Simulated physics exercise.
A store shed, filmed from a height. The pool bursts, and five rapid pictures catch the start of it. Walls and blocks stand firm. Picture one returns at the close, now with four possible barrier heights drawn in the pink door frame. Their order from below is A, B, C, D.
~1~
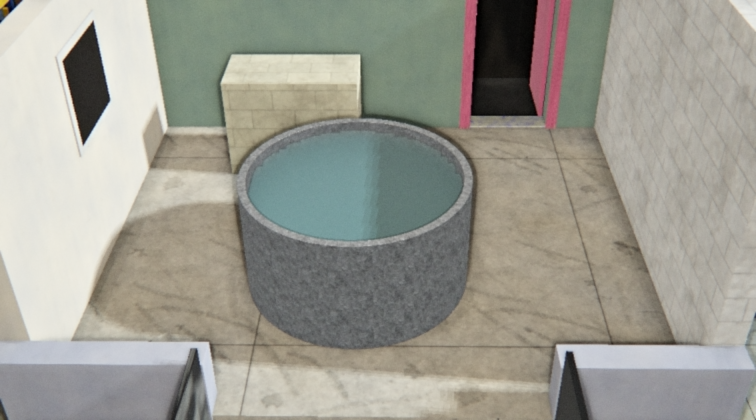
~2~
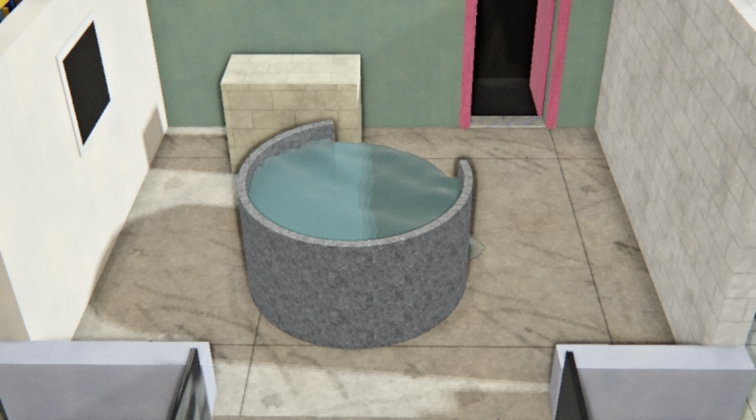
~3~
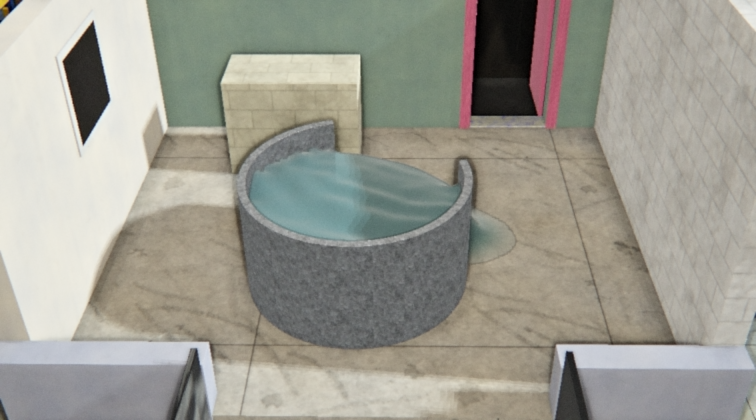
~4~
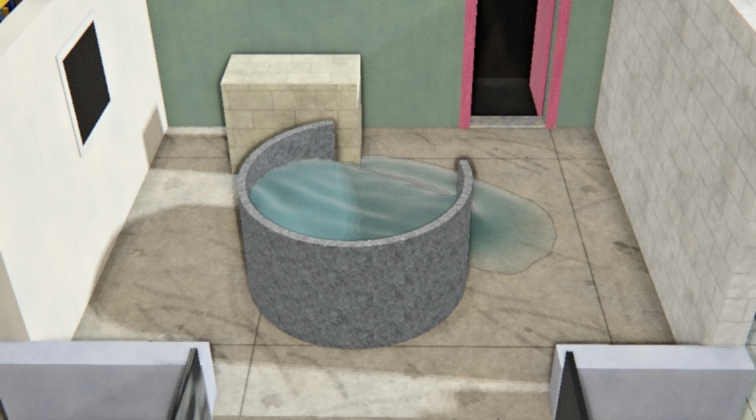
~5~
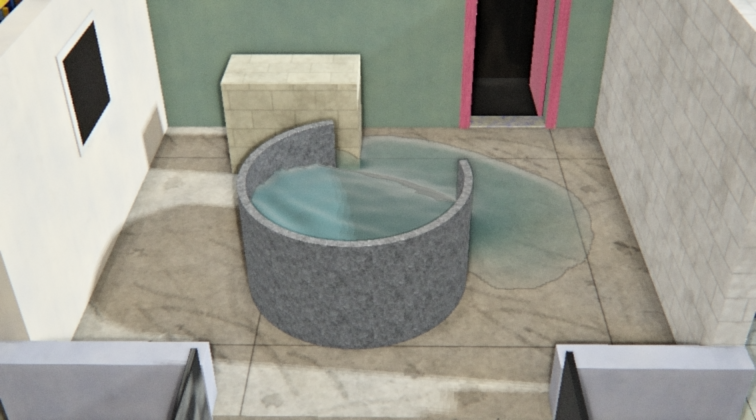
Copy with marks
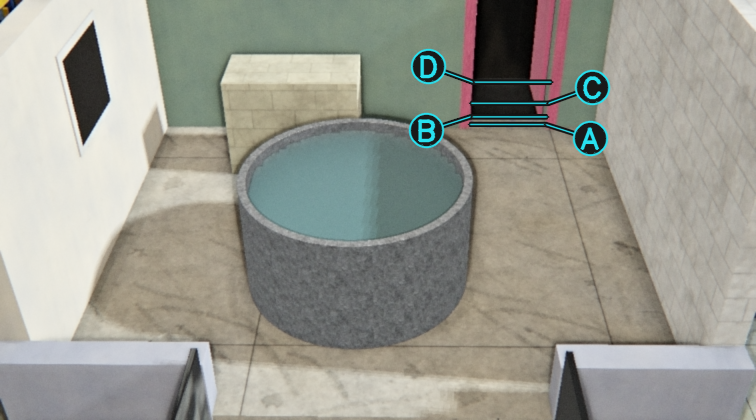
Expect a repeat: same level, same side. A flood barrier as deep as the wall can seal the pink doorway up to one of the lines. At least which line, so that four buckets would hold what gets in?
The limit is D.
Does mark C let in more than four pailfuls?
Yes.
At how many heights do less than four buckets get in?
One of them.
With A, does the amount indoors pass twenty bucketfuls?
Yes.
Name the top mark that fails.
That is mark C.
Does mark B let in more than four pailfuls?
Yes, that goes wrong.
On the marked copy, A at (508, 124); B at (508, 116); C at (509, 103); D at (511, 82); from the bottom up A, B, C, D.
Choosing A, dozens of bucketfuls pour in.
Choosing B, dozens of bucketfuls pour in.
Choosing C, about 9 bucketfuls get in.
Choosing D, a splash gets over, under a bucket.
